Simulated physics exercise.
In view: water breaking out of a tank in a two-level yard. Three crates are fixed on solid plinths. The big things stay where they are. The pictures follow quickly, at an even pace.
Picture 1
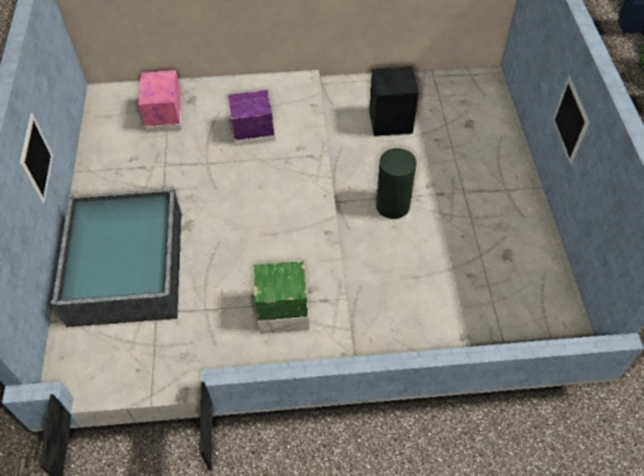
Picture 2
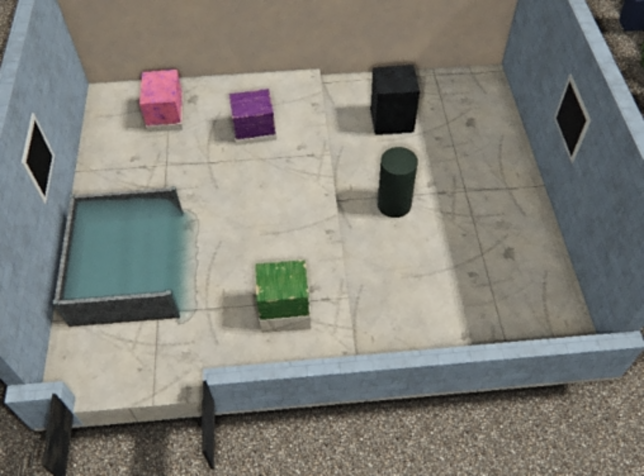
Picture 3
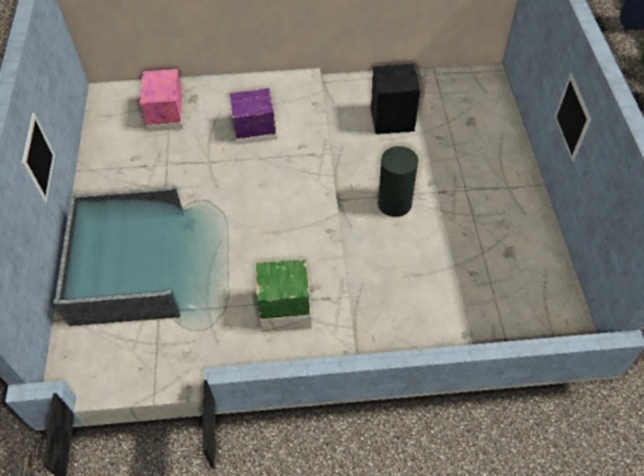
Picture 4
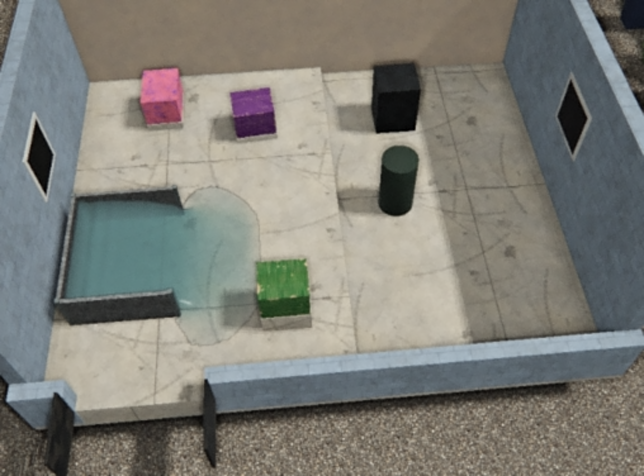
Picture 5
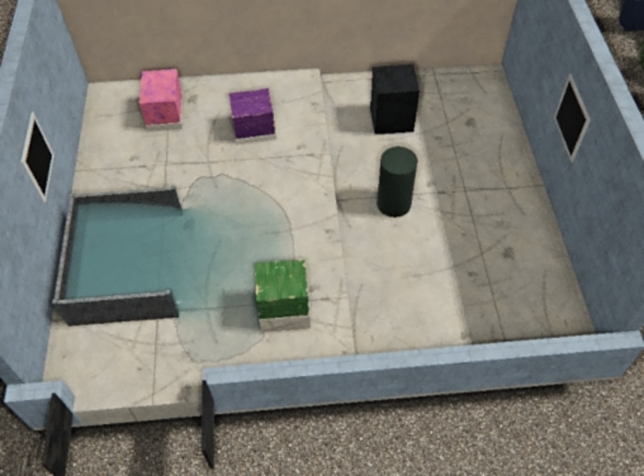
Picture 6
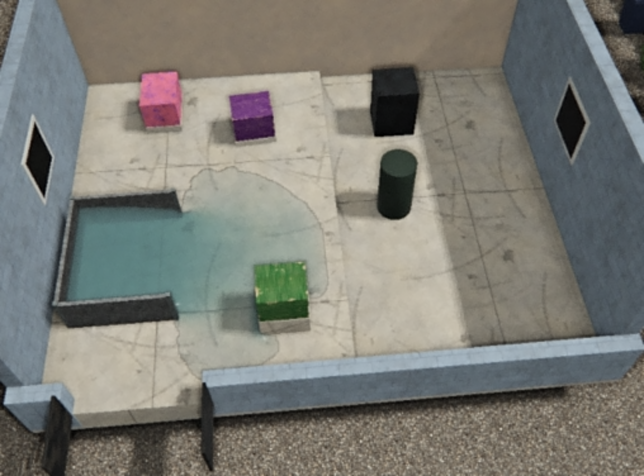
Water poured out of the right side of an open tank in a walled yard and spread across the pale floor, reaching around the green block while the other blocks and the dark cylinder stayed put.
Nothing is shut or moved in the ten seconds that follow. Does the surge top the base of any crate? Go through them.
One by one: The green crate keeps dry; the pink crate keeps dry; the purple crate keeps dry.
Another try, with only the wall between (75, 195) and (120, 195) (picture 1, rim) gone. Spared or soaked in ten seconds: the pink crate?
Pink is wetted.
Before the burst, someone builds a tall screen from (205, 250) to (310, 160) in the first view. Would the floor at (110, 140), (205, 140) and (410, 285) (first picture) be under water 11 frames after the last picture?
In that order: No water, under water, under water.
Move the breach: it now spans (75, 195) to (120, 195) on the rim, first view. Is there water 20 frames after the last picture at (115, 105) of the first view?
Answer: Under water.
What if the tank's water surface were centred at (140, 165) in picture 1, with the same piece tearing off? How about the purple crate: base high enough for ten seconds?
Purple is topped.
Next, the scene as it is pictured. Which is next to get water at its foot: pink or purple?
First comes the crate marked purple.
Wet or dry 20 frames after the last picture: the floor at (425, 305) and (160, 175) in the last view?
As listed: Flooded, free of water.
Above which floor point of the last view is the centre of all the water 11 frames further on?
Close to (281, 255).
A moment on, water covers 30 % of the floor; the green crate water round its plinth, the pink crate not reached, the purple crate water round its plinth.
Next, water covers 50 % of the floor; the green crate water round its plinth, the pink crate not reached, the purple crate water round its plinth.
Then, water covers 65 % of the floor; the green crate water round its plinth, the pink crate not reached, the purple crate water round its plinth.
Later, water covers 70 % of the floor; the green crate water round its plinth, the pink crate not reached, the purple crate water round its plinth.
In the end, water covers 60 % of the floor; the green crate stayed above the water, the pink crate stayed above the water, the purple crate stayed above the water.
